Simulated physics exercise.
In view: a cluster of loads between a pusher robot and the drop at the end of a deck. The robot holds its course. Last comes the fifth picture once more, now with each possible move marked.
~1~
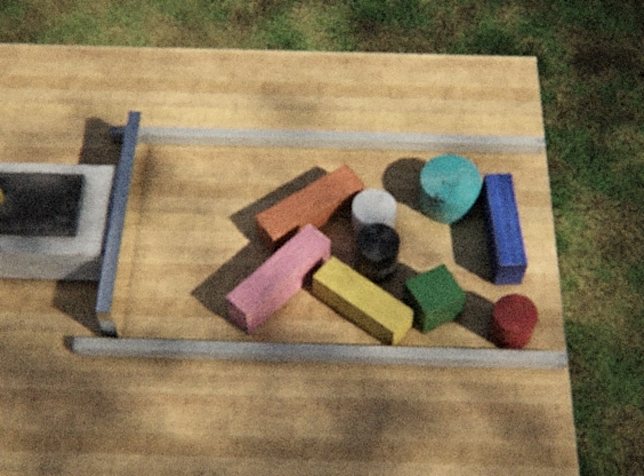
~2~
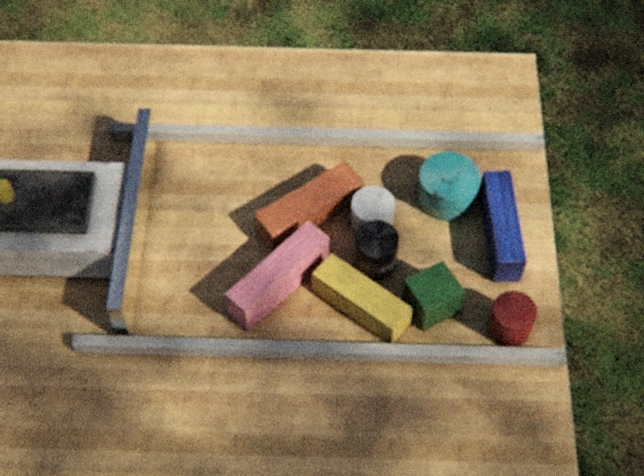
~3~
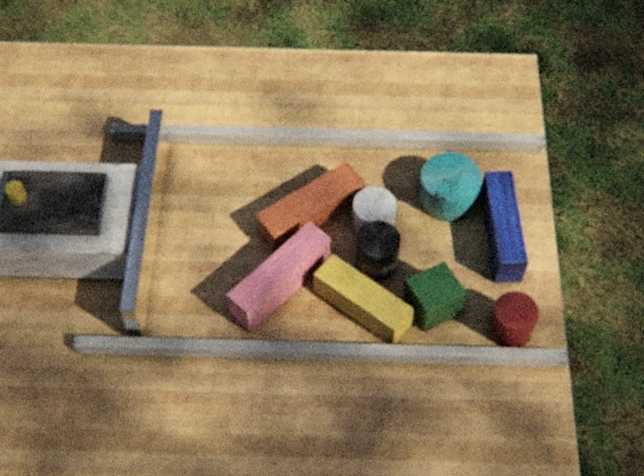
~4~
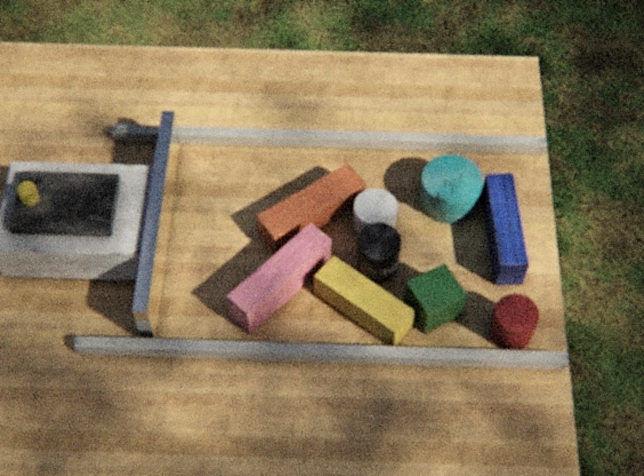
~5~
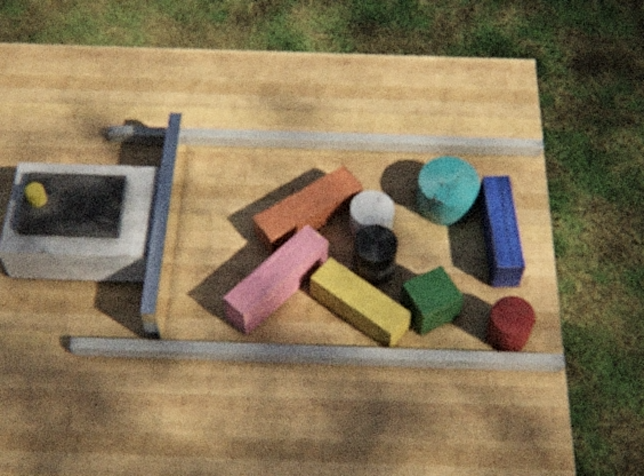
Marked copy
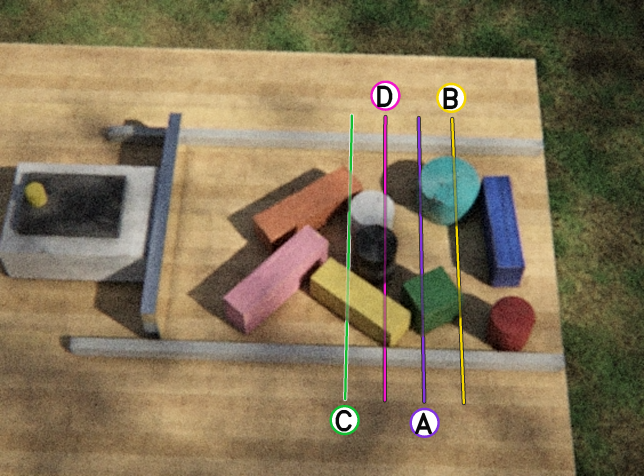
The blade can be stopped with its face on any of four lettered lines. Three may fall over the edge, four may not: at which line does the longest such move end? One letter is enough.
It should halt at B.
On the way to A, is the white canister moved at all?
Yes.
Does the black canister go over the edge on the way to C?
By then, no.
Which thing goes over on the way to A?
The red canister goes over.
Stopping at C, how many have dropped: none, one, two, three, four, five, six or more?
The count is none.
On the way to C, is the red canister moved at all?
No.
On the copy, A at (421, 248); B at (458, 249); C at (349, 245); D at (385, 247).
On B. First, robot (187, 207); yellow bar (369, 305); pink bar (310, 275).
Then, robot (293, 211); red canister (532, 319); blue stick (520, 224).
Finally, robot (376, 214); red canister over the edge; blue stick over the edge; three fallen.
By contrast, A is within the limit but short; C is within the limit but short; D is within the limit but short.
